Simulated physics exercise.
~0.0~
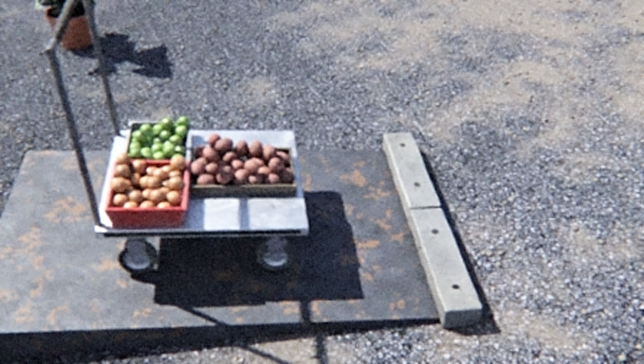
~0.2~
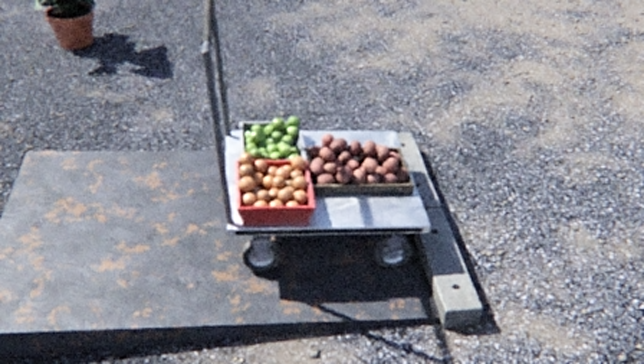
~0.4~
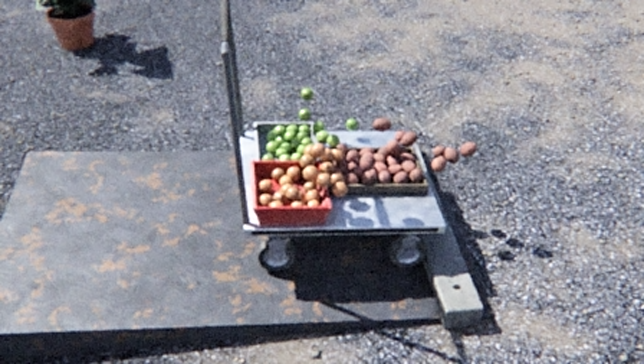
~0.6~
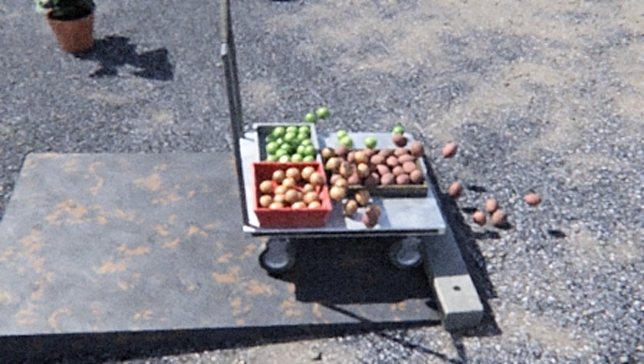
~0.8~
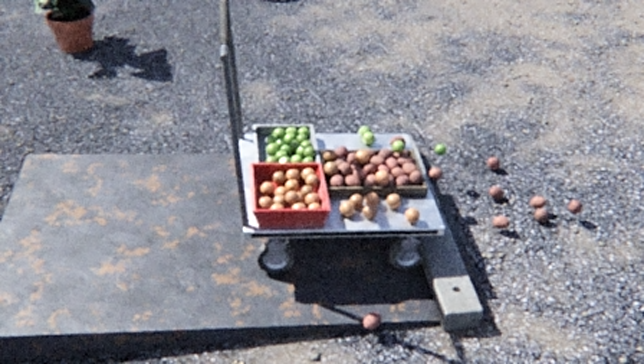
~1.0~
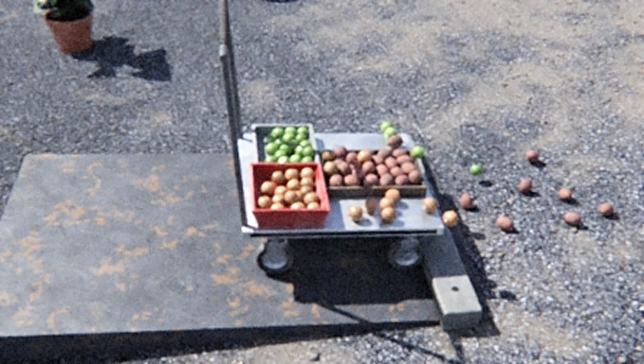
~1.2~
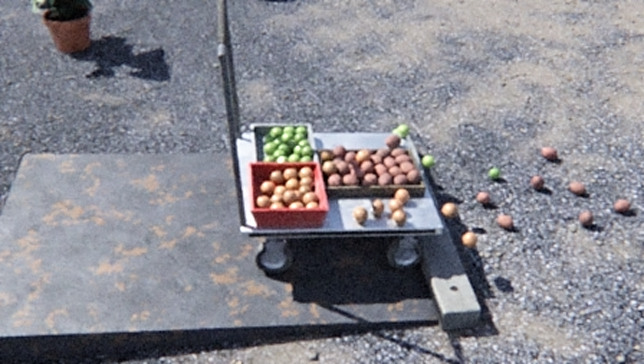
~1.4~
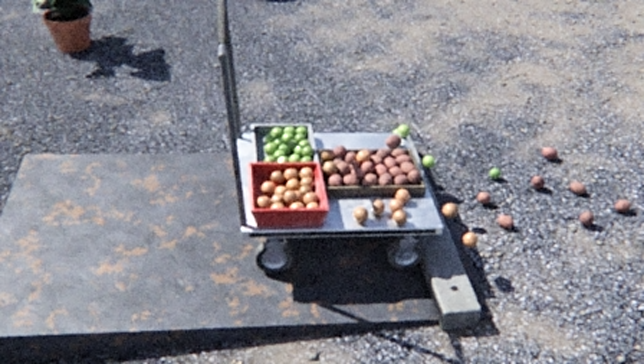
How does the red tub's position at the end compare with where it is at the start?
It ends up farther to the right, on the trolley that has come to rest at the kerb, whereas it starts farther left along the ramp.
